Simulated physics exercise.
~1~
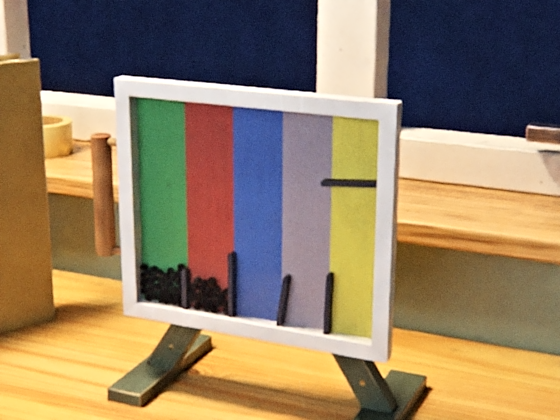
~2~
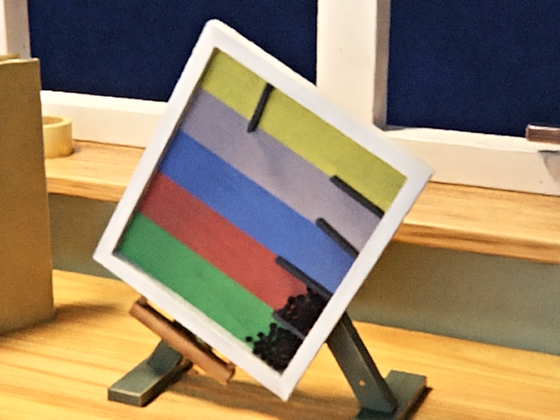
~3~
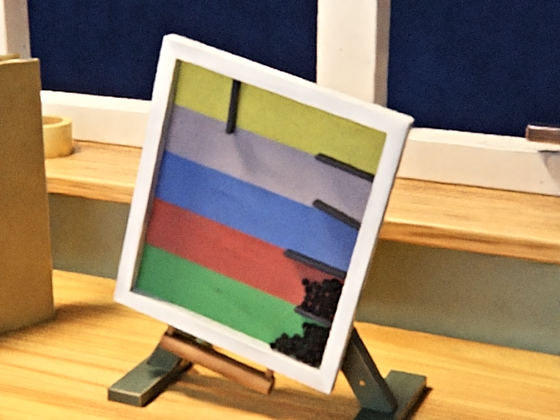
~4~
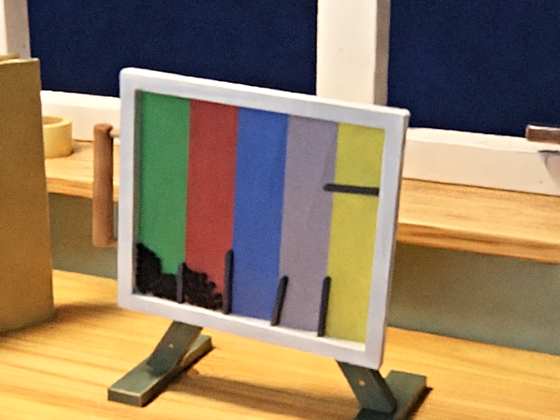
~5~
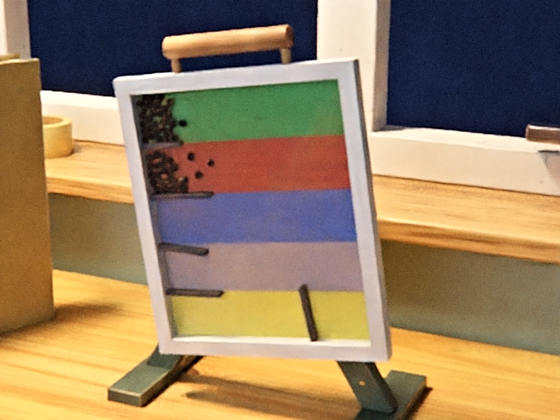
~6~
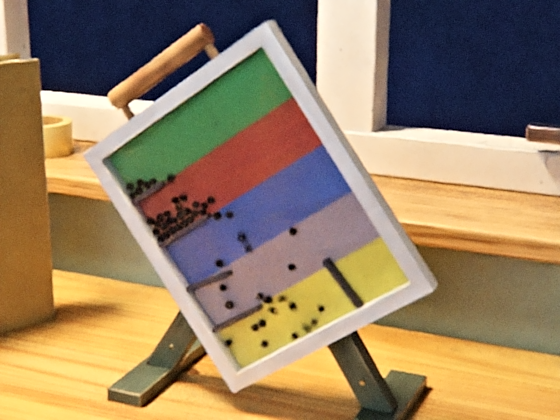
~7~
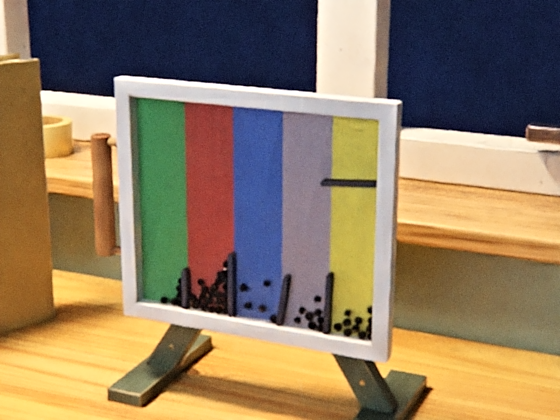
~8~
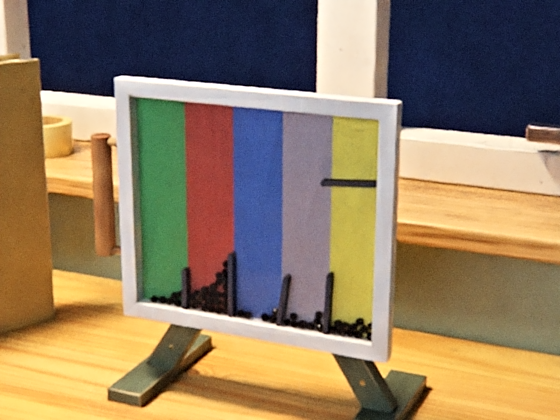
On a wooden desktop, a framed board with five coloured strips and small black beads turns anticlockwise onto its side, swings back clockwise past level to the other side, spilling beads across the strips, then returns level and rests with the most beads in the red strip.
